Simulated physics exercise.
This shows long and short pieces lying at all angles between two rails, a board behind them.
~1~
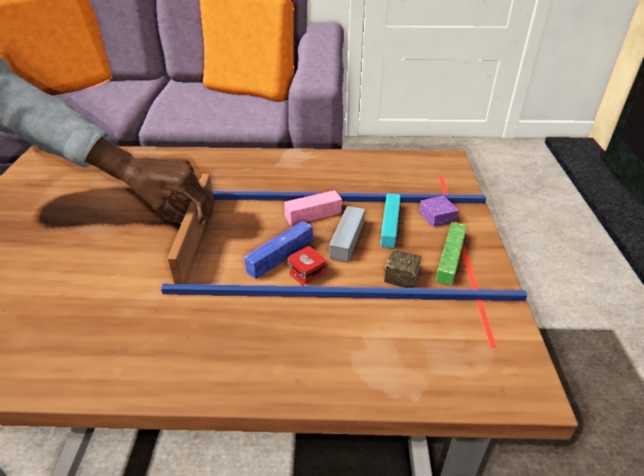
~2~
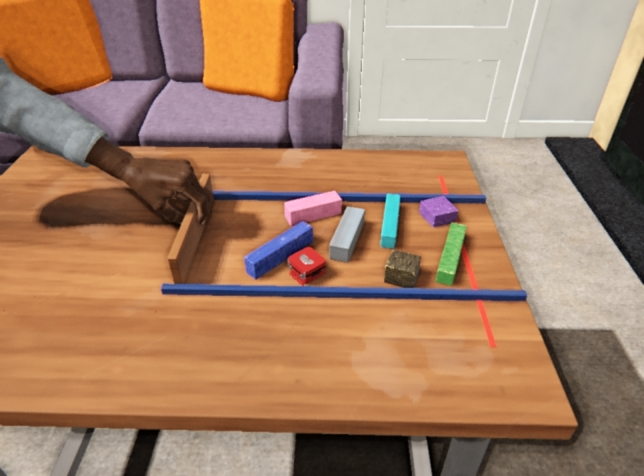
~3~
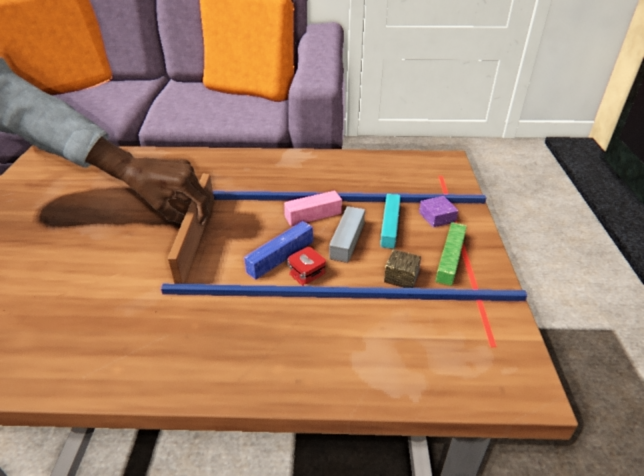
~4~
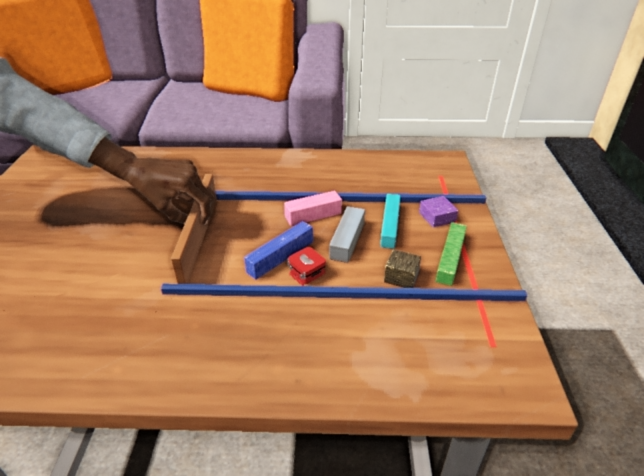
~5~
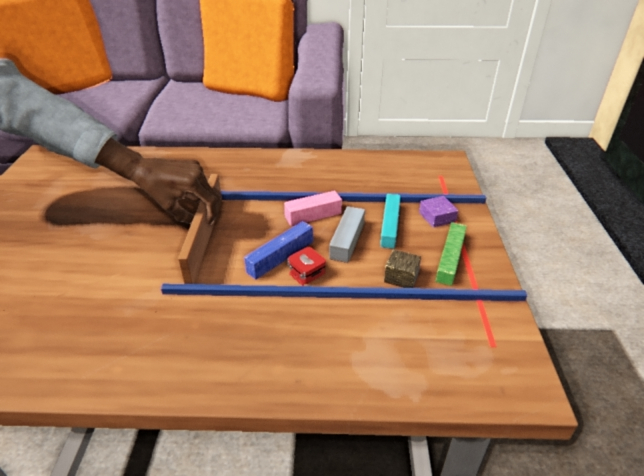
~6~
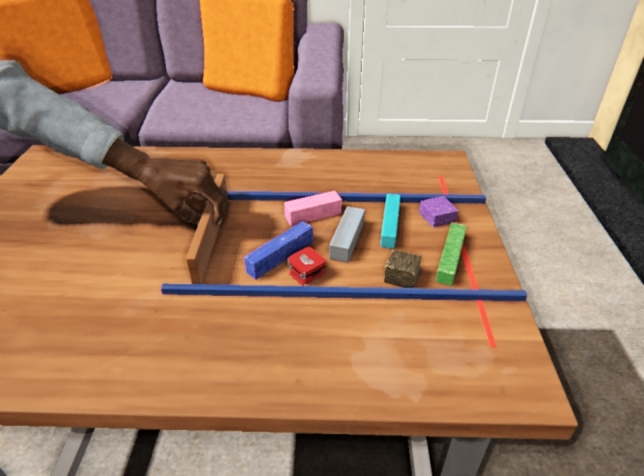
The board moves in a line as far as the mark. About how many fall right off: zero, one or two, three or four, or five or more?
As it turns out, the number that fall off is three or four.
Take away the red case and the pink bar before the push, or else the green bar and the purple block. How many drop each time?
First 2, then 2.
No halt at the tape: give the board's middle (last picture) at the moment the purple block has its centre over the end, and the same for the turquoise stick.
Its middle is around (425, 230) and around (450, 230).
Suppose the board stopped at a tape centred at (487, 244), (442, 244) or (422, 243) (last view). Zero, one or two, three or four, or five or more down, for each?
In that order: Five or more; either one or two; no fall at all.
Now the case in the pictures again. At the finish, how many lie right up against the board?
The number is 2.
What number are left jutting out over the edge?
Overhanging: 1.
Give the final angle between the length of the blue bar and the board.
Some 0 degrees.
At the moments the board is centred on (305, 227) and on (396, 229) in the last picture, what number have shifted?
At the one place 3, at the other 8.
A little later, none off yet; green bar at rest near (452, 253); purple block at rest near (438, 211); black block at rest near (403, 269).
When it is over, the number that fall off is three or four; down, turquoise stick, black block, purple block and green bar.
